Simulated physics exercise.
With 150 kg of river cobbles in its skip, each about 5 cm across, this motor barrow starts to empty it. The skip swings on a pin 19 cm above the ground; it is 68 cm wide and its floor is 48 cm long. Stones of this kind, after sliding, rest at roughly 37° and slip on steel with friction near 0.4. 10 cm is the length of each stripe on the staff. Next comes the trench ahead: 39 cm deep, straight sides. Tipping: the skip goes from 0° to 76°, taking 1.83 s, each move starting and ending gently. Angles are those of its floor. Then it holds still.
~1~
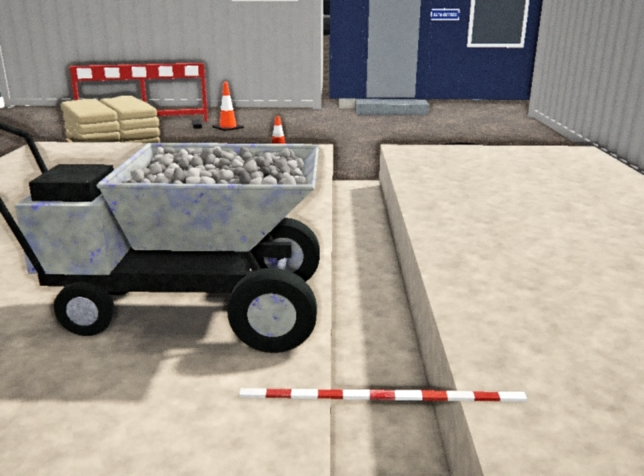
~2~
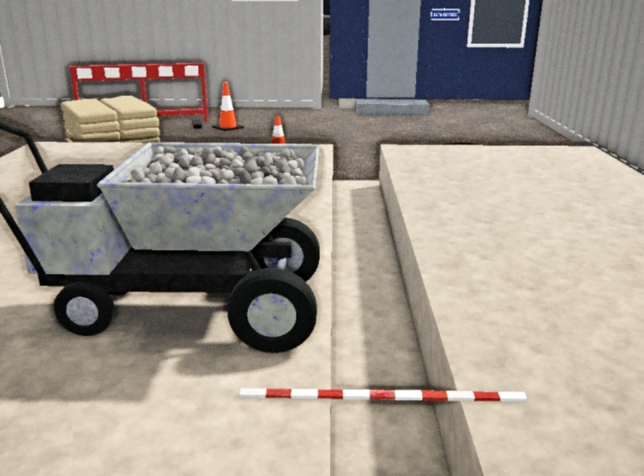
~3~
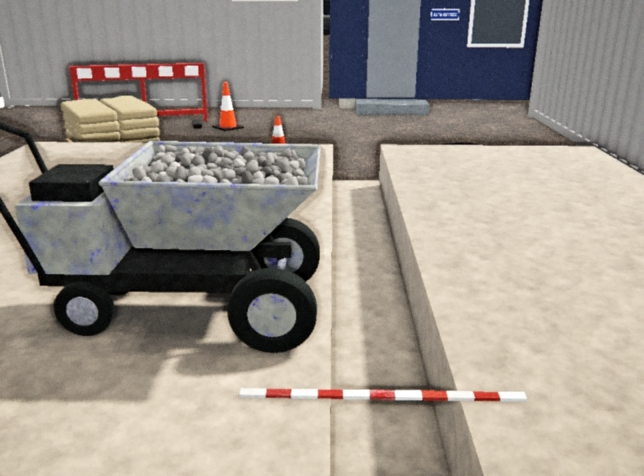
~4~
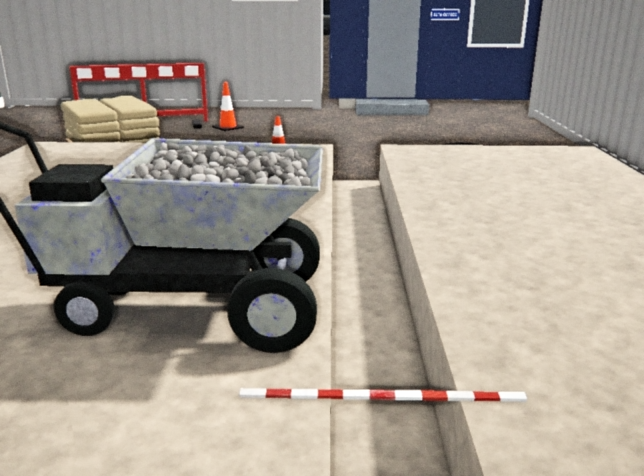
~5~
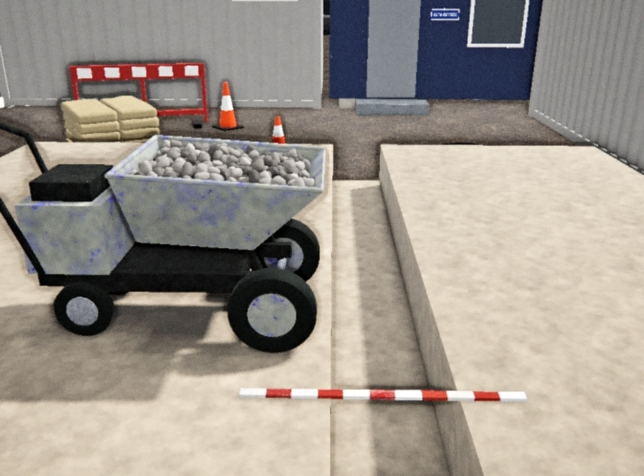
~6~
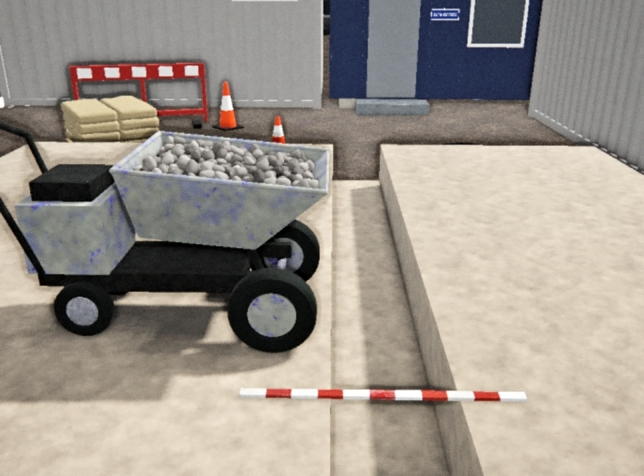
Building site beside a shallow trench, a motor barrow standing still while its skip of grey cobbles tilts slightly to the right.
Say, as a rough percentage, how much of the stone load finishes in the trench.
Roughly 48 out of 100.
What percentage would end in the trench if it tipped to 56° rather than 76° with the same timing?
Some 50% would finish there.
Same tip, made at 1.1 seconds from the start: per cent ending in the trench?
Then about 40 per cent.
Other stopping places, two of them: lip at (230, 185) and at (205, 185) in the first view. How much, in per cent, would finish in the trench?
Some 100 and some 100 per cent, in that order.
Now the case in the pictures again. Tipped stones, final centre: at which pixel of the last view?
The tipped stones centre close to (443, 314).
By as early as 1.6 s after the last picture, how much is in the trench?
About 30 per cent by then.
Then, 1.1 s after the last picture the floor is at 64°, 95 % in the skip, 5 % in the trench, 1 % past the trench; the foremost stones are at (440, 289).
Then, 1.6 s after the last picture the floor is at 76°, 21 % in the skip, 31 % in the trench, 49 % past the trench; the foremost stones are at (599, 333).
Then, 2.0 s after the last picture the floor is at 76°, 3 % in the skip, 44 % in the trench, 54 % past the trench; the foremost stones are past the picture's edge.
Then, 3.9 s after the last picture the floor is at 76°, 0 % in the skip, 48 % in the trench, 52 % past the trench; the foremost stones are past the picture's edge.
